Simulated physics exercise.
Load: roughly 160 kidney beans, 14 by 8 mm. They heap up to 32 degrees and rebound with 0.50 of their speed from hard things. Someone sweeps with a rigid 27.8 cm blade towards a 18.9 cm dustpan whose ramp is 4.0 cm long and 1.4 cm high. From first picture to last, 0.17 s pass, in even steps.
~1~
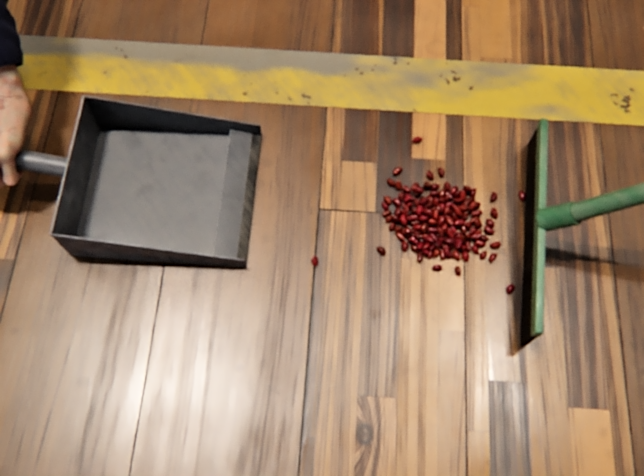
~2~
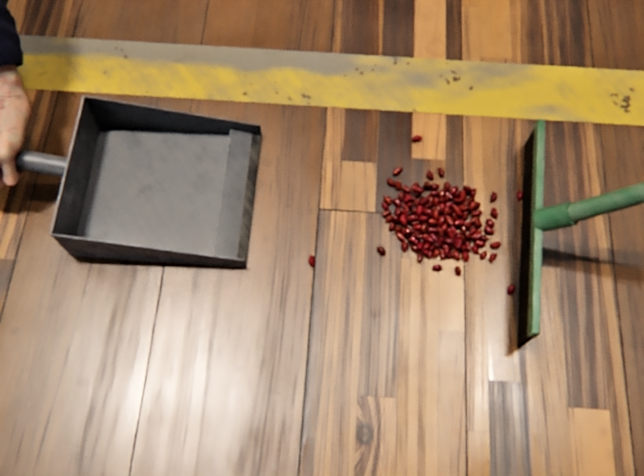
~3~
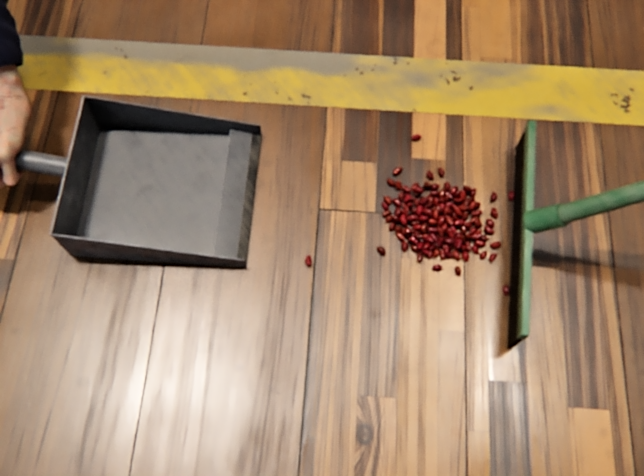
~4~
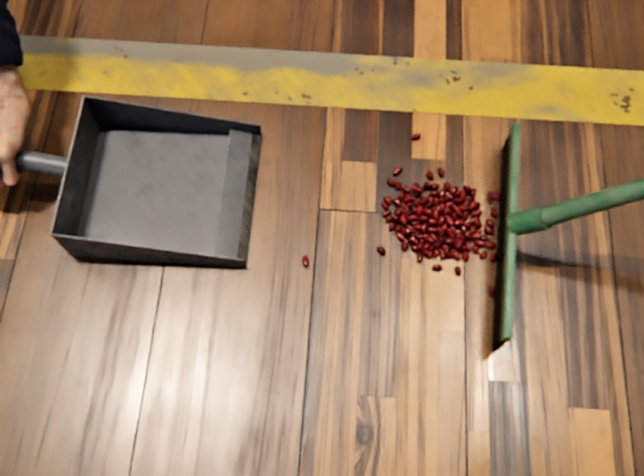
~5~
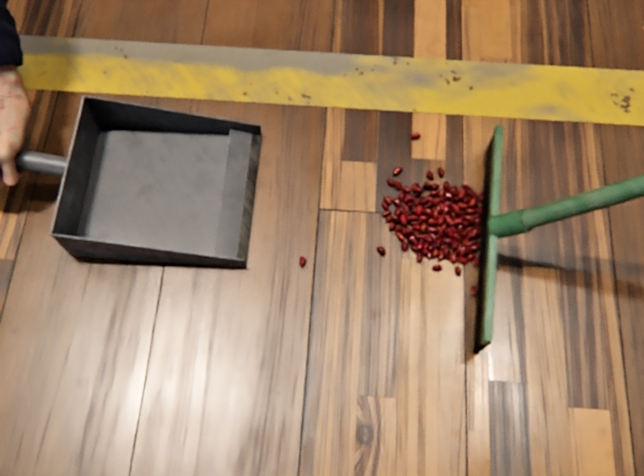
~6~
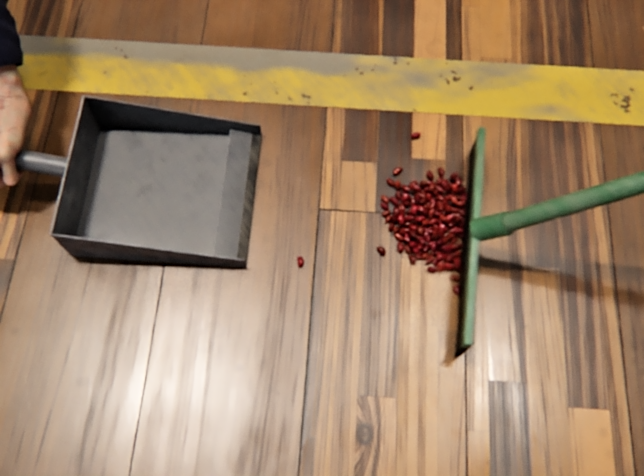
A green blade sweeps left across the wooden floor and pushes into the red beans.
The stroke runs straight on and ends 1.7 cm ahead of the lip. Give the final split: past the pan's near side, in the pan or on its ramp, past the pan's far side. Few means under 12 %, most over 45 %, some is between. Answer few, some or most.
Past the pan's near side: Some; in the pan or on its ramp: Some; past the pan's far side: Few.
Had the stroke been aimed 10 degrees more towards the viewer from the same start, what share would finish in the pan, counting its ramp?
It would be near 5 per cent.
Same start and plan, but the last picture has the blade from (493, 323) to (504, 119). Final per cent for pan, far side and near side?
Pan 35, far 10, near 5.
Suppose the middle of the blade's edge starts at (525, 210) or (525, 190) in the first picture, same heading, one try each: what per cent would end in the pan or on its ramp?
Some 20 and 30 per cent.
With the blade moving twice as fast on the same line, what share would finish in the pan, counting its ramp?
Then about 35 per cent.
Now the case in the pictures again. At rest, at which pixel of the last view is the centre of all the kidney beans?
At about (254, 225).
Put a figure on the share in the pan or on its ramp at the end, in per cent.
About 15 per cent.
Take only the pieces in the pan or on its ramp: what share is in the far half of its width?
Roughly 10 per cent.
Then, 0.20 s after the last picture, middle of the blade 15 cm from the lip; 0 % over the lip, far side 0 %, near side 10 %.
Then, 0.33 s after the last picture, middle of the blade 6 cm from the lip; 0 % over the lip, far side 5 %, near side 20 %.
Then, 0.59 s after the last picture, middle of the blade 3 cm from the lip; 15 % over the lip, far side 5 %, near side 25 %.
In the end, near side 25 %, pan 15 %, far side 5 %, in front of the lip or behind the blade 50 %.
